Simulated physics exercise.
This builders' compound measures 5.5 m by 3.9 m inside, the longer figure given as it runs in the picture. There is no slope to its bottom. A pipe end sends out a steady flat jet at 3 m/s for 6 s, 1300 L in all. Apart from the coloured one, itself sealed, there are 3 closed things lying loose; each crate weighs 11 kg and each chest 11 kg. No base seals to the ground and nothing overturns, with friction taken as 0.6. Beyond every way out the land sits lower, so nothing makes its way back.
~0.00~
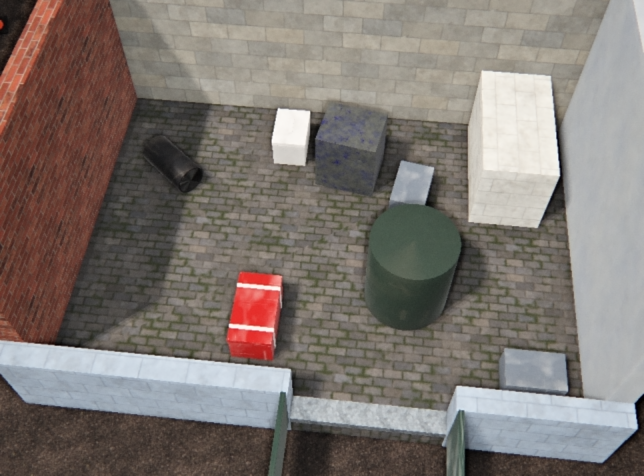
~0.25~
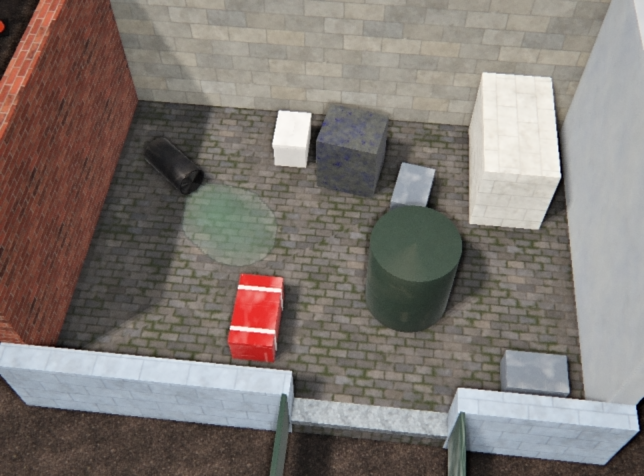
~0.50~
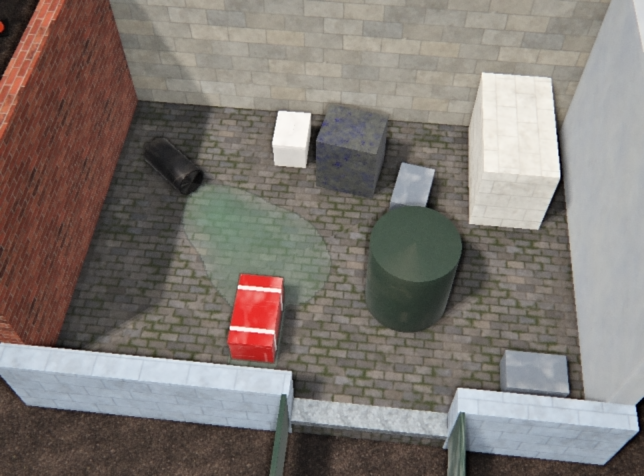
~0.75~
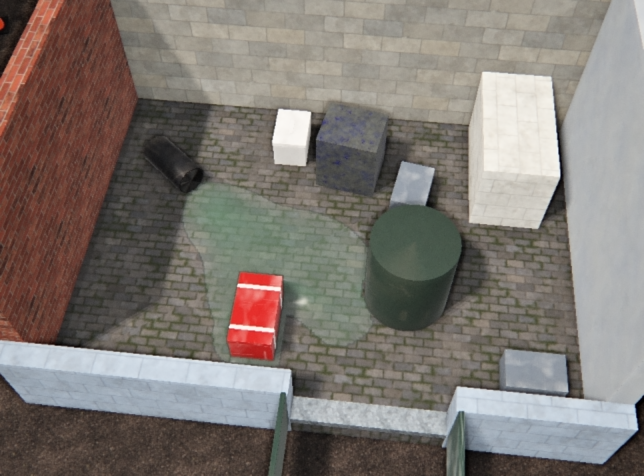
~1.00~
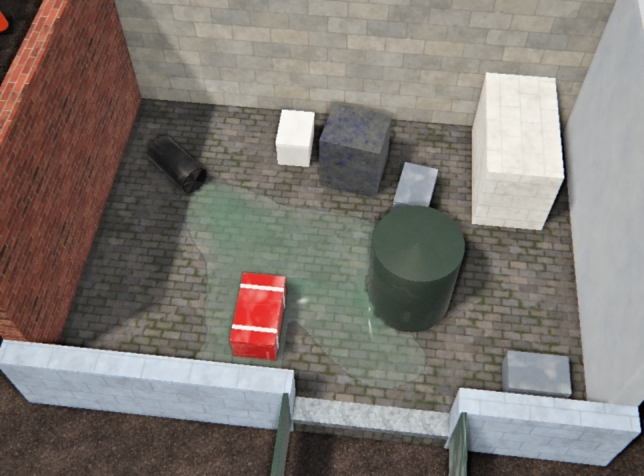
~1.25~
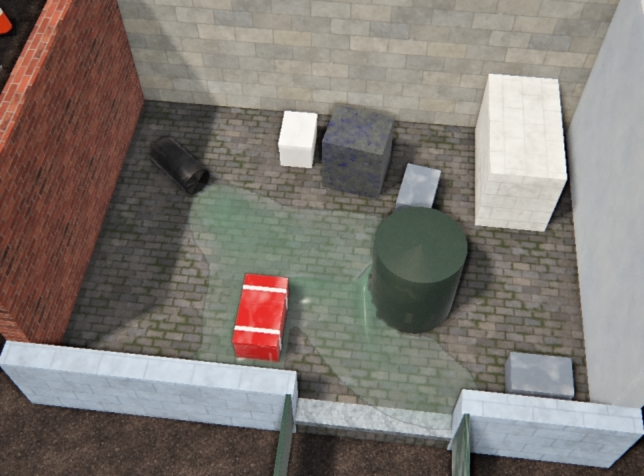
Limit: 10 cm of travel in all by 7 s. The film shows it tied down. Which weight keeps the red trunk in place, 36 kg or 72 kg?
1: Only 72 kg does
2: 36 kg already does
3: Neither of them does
The answer is 1.
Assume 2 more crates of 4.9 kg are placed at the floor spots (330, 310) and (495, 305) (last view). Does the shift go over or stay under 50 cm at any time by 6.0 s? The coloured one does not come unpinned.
Respectively beyond that and inside that.
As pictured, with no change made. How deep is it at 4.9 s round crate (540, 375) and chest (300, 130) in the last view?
Close to 5 and 0 centimetres.
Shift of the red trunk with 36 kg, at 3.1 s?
Shift: Roughly 120 cm.
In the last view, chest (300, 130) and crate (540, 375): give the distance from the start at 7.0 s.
First: 5 cm. Second: 10 cm.
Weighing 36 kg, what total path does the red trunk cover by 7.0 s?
Around 150 cm in total.
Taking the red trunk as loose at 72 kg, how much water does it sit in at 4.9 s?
Around 9 cm.
After 1.8 s the red trunk would be 33 cm from its start with 36 kg and 0 cm from its start with 72 kg; 7 cm of water round it then.
After 3.1 s the red trunk would be 129 cm from its start with 36 kg and 0 cm from its start with 72 kg; 8 cm of water round it then.
After 4.9 s the red trunk would be 152 cm from its start with 36 kg and 0 cm from its start with 72 kg; 9 cm of water round it then.
After 7.0 s the red trunk would be 152 cm from its start with 36 kg and 0 cm from its start with 72 kg; 4 cm of water round it then.
